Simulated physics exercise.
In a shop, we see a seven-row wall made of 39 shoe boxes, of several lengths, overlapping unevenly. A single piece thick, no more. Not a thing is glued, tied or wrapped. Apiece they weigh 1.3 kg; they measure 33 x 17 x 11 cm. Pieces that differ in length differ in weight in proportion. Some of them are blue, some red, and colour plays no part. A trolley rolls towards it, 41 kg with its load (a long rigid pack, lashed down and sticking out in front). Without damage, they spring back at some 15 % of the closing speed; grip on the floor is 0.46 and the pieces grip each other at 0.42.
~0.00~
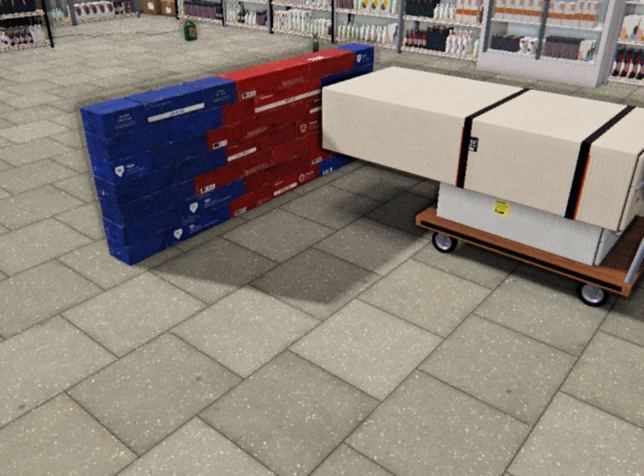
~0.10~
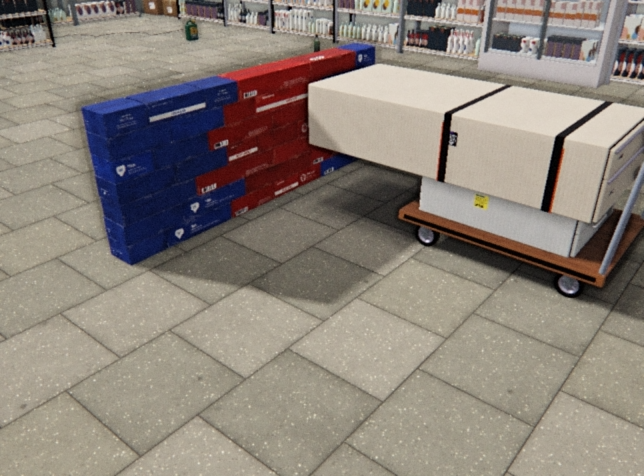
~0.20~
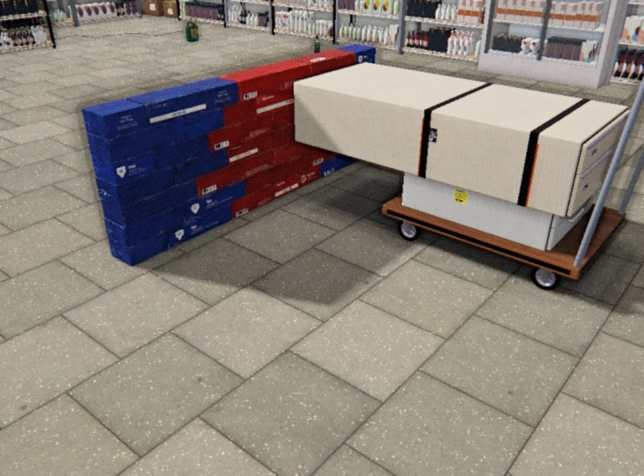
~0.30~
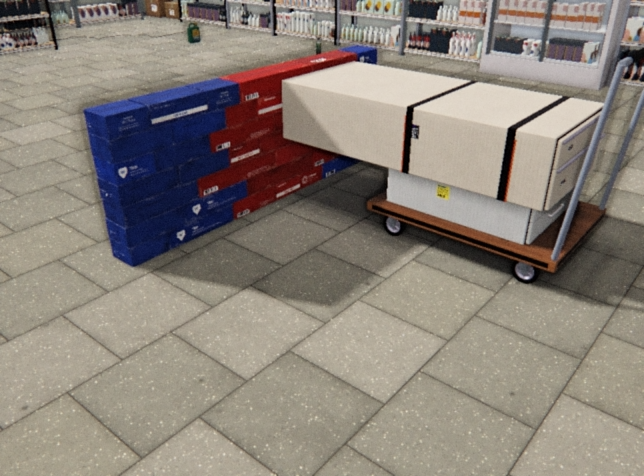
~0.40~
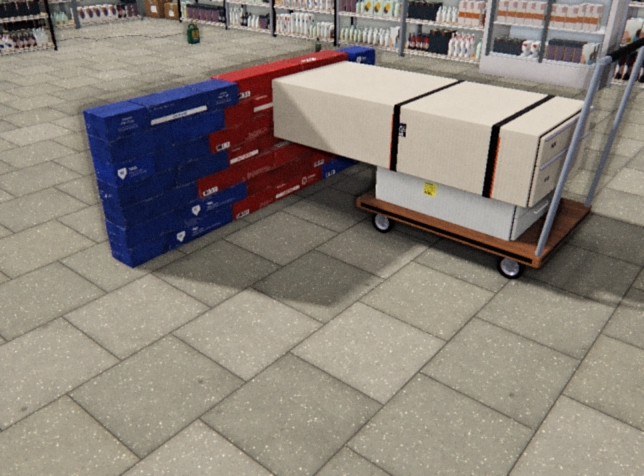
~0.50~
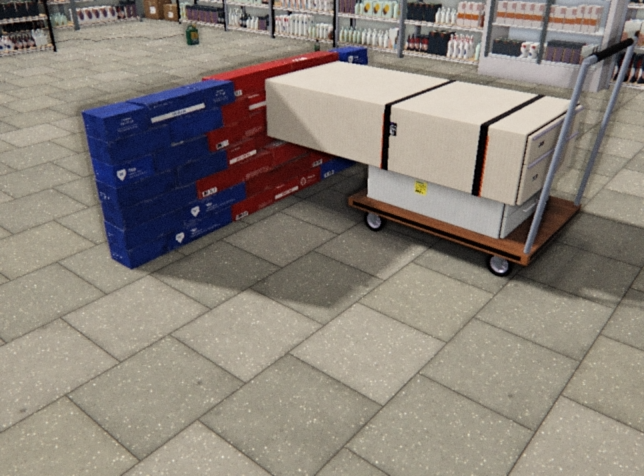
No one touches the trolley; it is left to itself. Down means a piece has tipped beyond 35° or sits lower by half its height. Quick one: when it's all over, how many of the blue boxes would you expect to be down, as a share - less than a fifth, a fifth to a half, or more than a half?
I'd say a fifth to a half.
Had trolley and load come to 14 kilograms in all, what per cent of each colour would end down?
In that case blue comes to 0 and red to 0 percent.
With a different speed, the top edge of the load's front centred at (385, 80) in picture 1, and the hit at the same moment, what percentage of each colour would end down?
Down at the end: Blue 40 per cent, red 60 per cent.
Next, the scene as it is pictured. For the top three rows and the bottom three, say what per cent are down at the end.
Top 80 per cent versus bottom 20 per cent.
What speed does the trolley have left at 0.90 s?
Something like 0.2 m/s, I'd say.
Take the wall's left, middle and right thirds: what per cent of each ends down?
Going left to right, I get 20, 50 and 80 percent.
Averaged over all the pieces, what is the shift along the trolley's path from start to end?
Mean shift: Roughly 25 cm.
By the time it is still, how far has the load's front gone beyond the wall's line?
30 cm.
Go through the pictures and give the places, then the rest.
In the first picture (places mark the middle of the side facing us), load (331, 109) 33 cm short of the wall; top blue box (177, 107); top red box (333, 66); nothing disturbed.
Load (317, 105) 22 cm short of the wall; top blue box (178, 107), in the second picture.
Load (302, 102) 11 cm short of the wall; top blue box (179, 108), in the third picture.
Load (290, 100) just touching; top blue box (180, 109), in the fourth picture.
Load (280, 99) 59 mm into the wall's line; top blue box (180, 110); top red box (327, 67) shifted 7 cm; 14 disturbed, none down, in the fifth picture.
Load (273, 99) 11 cm into the wall's line; top blue box (178, 108) leaning 4°; top red box (317, 66) leaning 5°; steepest lean 5°, the box at (260, 80); 23 disturbed, none down, in the sixth picture.
After 0.68 s, load 16 cm past the wall's line, still rolling; none of the 21 blue boxes down (0 of 39 in all colours); top blue box leaning 19°; top red box leaning 20°, 36 mm lower.
After 0.90 s, load 21 cm past the wall's line, still rolling; 8 of the 21 blue boxes down (17 of 39 in all colours); top blue box leaning 52°; top red box leaning 57°, 23 cm lower.
After 1.14 s, load 25 cm past the wall's line, still rolling; 8 of the 21 blue boxes down (17 of 39 in all colours); top blue box on its side; top red box on its side.
At rest (2.1 s), load 30 cm past the wall's line, stopped; 8 of the 21 blue boxes down (19 of 39 in all colours); top blue box on its side; top red box on its side. That is 38 per cent. As the last picture would show them, middles, top blue box near (122, 207), top red box near (236, 137).
